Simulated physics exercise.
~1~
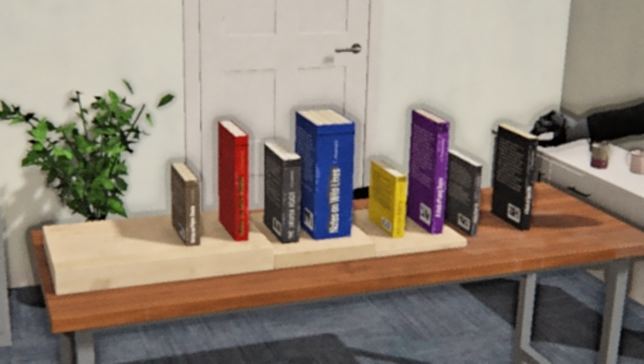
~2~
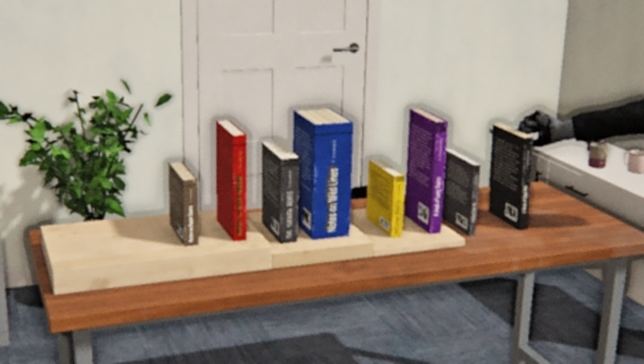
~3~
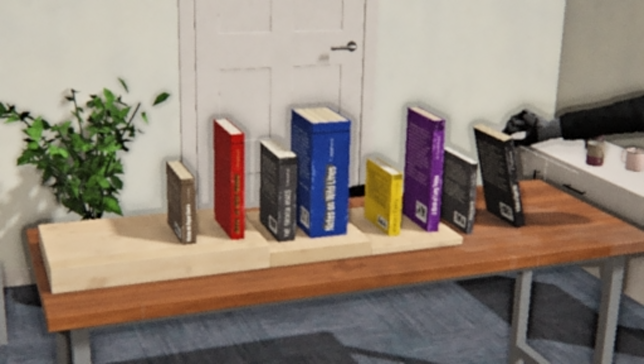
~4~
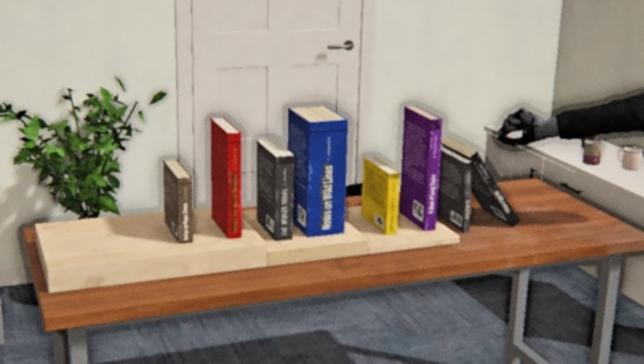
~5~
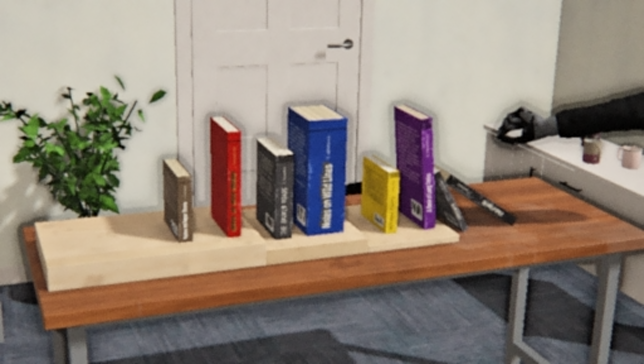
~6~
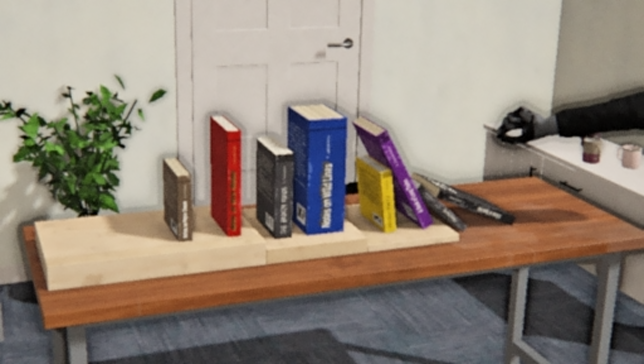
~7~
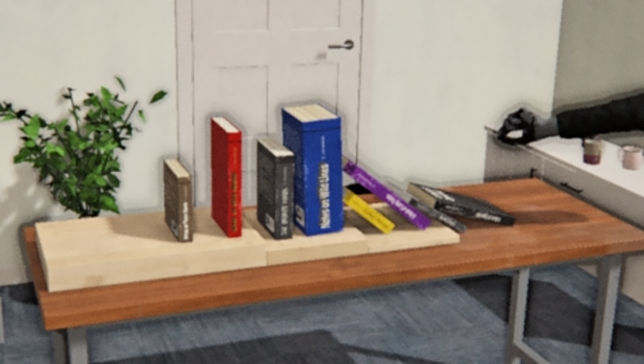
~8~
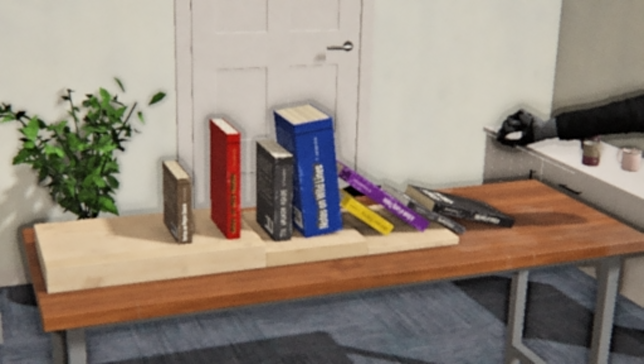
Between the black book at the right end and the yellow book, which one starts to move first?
The black book at the right end starts first, tipping left while the yellow book is still upright. The yellow book only begins to go later, once the fall has travelled along the row.
